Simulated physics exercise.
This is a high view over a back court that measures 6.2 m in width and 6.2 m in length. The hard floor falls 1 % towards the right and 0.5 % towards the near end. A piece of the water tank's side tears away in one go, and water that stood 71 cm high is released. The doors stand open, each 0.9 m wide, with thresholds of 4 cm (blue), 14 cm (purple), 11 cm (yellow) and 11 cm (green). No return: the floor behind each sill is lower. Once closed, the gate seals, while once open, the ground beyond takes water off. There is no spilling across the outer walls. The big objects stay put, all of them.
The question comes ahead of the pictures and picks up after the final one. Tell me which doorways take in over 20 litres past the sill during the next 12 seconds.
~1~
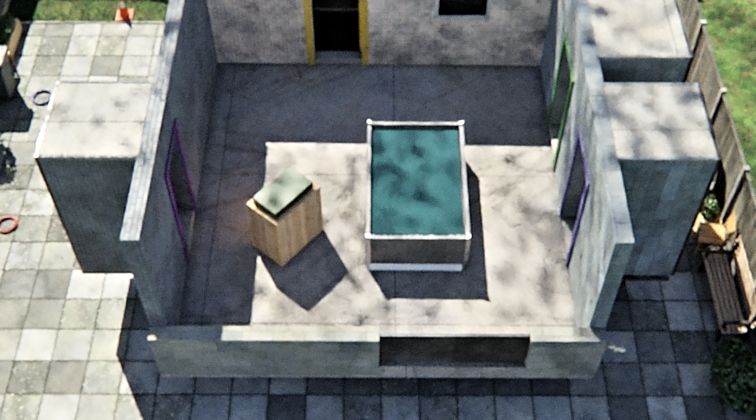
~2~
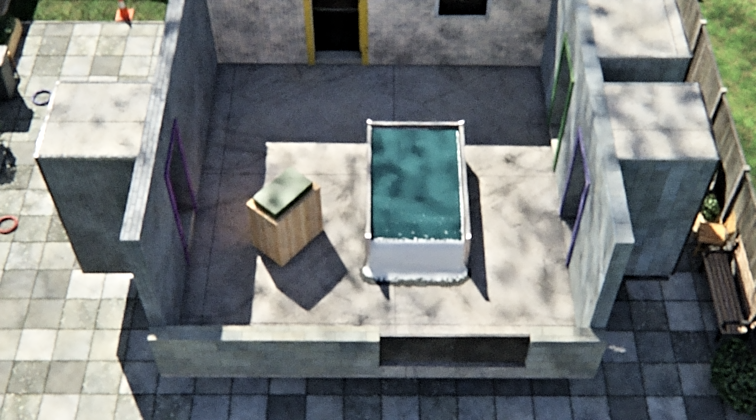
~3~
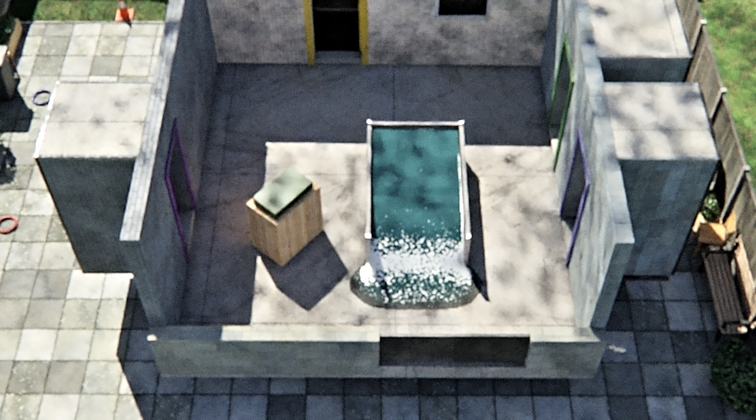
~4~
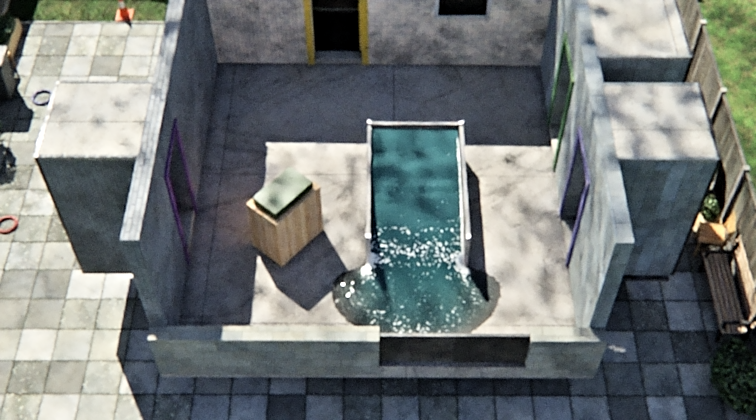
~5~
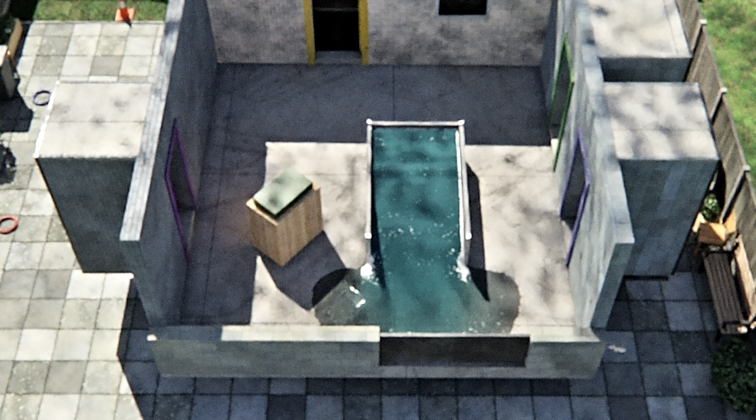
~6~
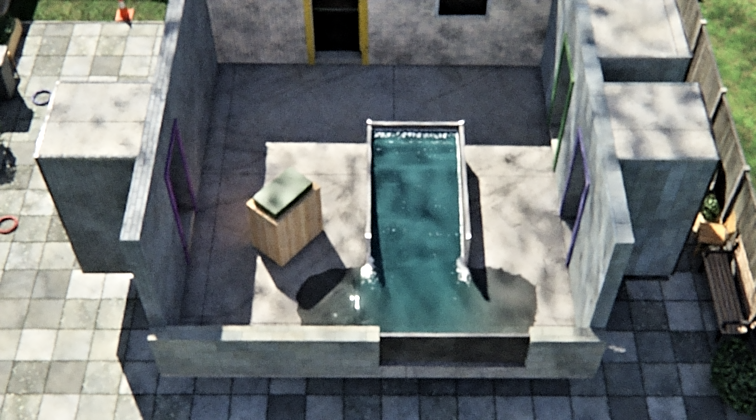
Within those 12 seconds, the blue door takes in over 20 litres; the purple door takes in no more than that; the yellow door takes in no more than that; the green door takes in no more than that.
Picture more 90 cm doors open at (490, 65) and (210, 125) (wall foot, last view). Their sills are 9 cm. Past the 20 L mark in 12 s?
Taking them in order, the first is too much and the second fine.
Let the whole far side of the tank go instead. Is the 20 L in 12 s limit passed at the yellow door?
Well, at yellow it would be too much.
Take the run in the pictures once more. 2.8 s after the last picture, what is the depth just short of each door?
Depths in cm: Blue 10, purple 13, yellow 0, green 4.
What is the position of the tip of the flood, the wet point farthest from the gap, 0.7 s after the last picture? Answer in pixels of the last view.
Point: Roughly (212, 351) in the last view.
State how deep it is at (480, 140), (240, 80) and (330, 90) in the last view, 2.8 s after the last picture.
Depths: About 3, 0 and 0 centimetres.
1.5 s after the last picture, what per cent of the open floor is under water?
Near 30 per cent is wet.
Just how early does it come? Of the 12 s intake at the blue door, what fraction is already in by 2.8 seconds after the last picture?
15 per cent, roughly.
Then, 0.7 s after the last picture water covers 20 % of the floor and is deepest (48 cm) near (413, 342); blue door not reached, purple door not reached, yellow door not reached, green door not reached.
Then, 1.5 s after the last picture water covers 30 % of the floor and is deepest (49 cm) near (567, 354); blue door 6 cm at the sill, 0 L in, purple door not reached, yellow door not reached, green door not reached.
Then, 2.8 s after the last picture water covers 60 % of the floor and is deepest (32 cm) near (579, 354); blue door 10 cm at the sill, 10 L in, purple door 13 cm at the sill, 0 L in, yellow door not reached, green door 4 cm at the sill, 0 L in.
Then, 6.3 s after the last picture water covers 95 % of the floor and is deepest (15 cm) near (528, 126); blue door 7 cm at the sill, 49 L in, purple door 7 cm at the sill, 0 L in, yellow door 12 cm at the sill, 1 L in, green door 5 cm at the sill, 0 L in.
Then, 11.3 s after the last picture water covers 100 % of the floor and is deepest (12 cm) near (548, 126); blue door 10 cm at the sill, 73 L in, purple door 8 cm at the sill, 0 L in, yellow door 7 cm at the sill, 2 L in, green door 11 cm at the sill, 4 L in.
